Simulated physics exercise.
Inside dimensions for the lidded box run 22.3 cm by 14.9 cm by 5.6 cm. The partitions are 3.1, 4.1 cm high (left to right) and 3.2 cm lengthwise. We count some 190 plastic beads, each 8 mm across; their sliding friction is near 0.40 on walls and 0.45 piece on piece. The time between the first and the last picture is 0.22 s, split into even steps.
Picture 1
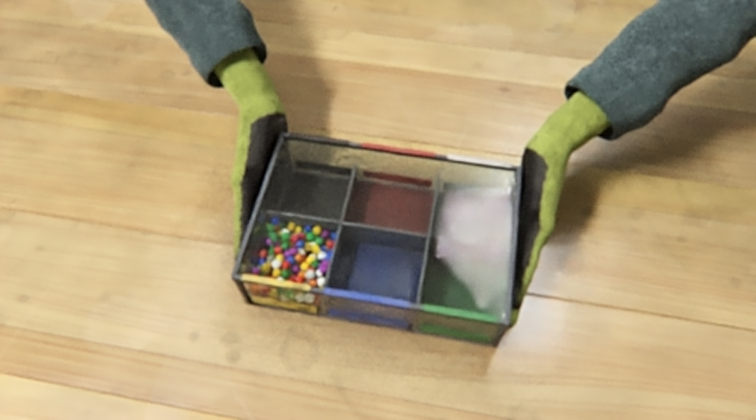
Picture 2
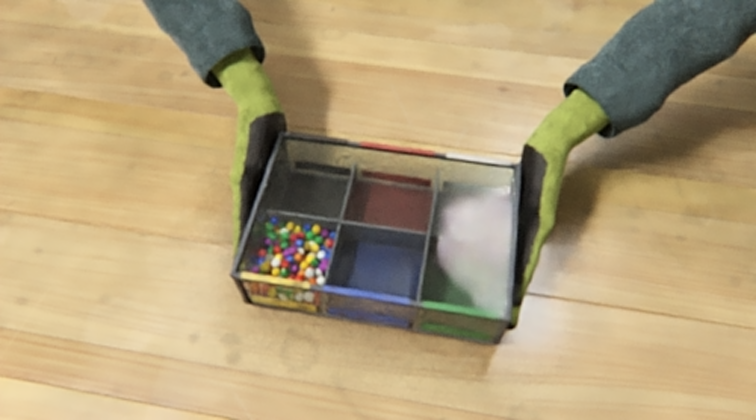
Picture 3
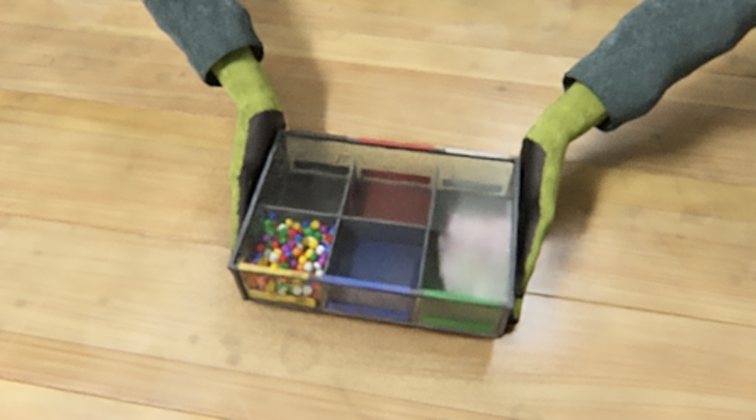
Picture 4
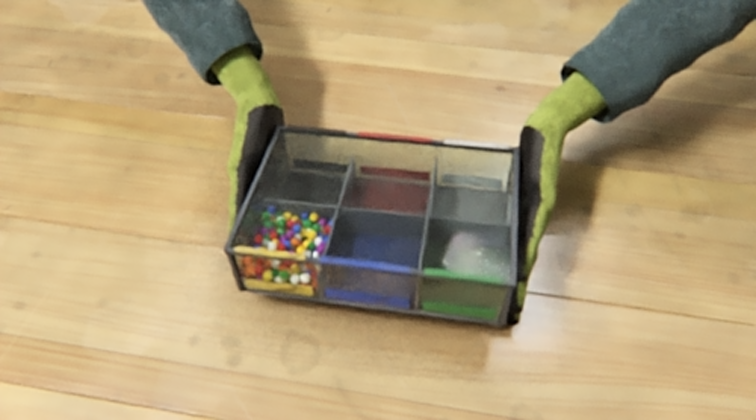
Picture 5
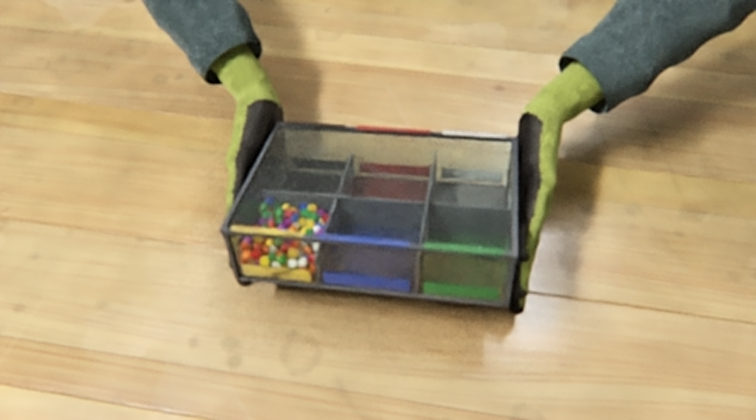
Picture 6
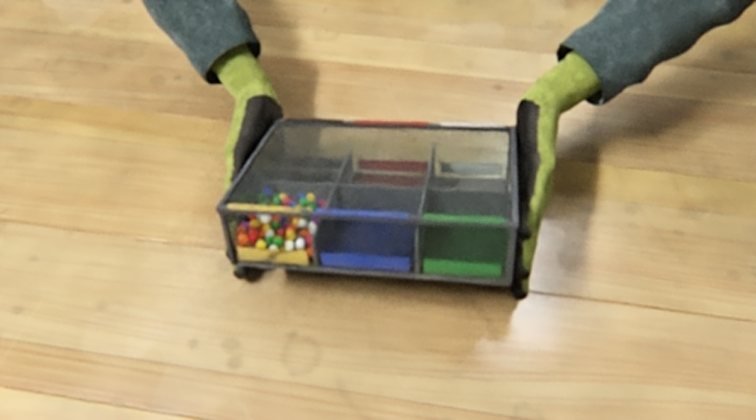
A clear lidded box with six compartments is tilted by two hands in green and black gloves, above a pale wooden floor seen from above. Multicoloured beads fill the front left compartment, beside blue and green ones, with dark, red and pale ones behind. The hands steadily tilt the box, its front face turning into view, while a whitish glare on the right slides forward and fades; the camera stays still.
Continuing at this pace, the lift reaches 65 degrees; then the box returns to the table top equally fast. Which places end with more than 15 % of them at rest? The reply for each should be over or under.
For red compartment it is under, for blue compartment it is under, for green compartment it is under, for yellow compartment it is over, for white compartment it is under, for black compartment it is over.
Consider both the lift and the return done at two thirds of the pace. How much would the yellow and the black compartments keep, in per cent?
In that case the yellow compartment would hold 80 per cent and the black one 20 per cent.
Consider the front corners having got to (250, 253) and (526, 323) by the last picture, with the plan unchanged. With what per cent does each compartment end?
Per cent at the finish: Red 0, blue 25, green 0, yellow 75, white 0, black 0.
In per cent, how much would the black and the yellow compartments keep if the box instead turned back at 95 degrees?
Result - black 80 percent; yellow 20 percent.
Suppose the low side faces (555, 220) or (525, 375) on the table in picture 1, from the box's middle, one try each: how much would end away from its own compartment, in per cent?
Estimate: Some 50 % and some 35 % respectively.
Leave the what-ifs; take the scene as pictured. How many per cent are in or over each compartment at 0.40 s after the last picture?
You'd find red at 0, blue at 0, green at 0, yellow at 85, white at 0 and black at 15 per cent.
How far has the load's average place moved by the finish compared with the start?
I'd put the distance at roughly 3.5 cm.
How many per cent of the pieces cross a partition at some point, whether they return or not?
That share comes to about 30 per cent.
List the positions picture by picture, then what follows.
Box tilt 0 degrees, front corners at (237, 275) and (504, 320); yellow 100 %, in the first frame.
Box tilt 1 degrees, front corners at (236, 273) and (505, 316), in the second frame.
Box tilt 5 degrees, front corners at (234, 265) and (507, 304), lowest corner left back, in the third frame.
Box tilt 11 degrees, front corners at (230, 249) and (510, 282), lowest corner left back, in the fourth frame.
Box tilt 17 degrees, front corners at (226, 229) and (512, 254), lowest corner left back, in the fifth frame.
Box tilt 24 degrees, front corners at (223, 208) and (513, 223), lowest corner left back; yellow 100 %, in the sixth frame.
Then, 0.40 s after the last picture, tilt 63 degrees; yellow 85 %, black 15 %.
Then, 0.67 s after the last picture, tilt 24 degrees; yellow 70 %, black 30 %.
Then, 1.04 s after the last picture, tilt 0 degrees; yellow 70 %, black 30 %.
In the end, red 0 %, blue 0 %, green 0 %, yellow 70 %, white 0 %, black 30 %.
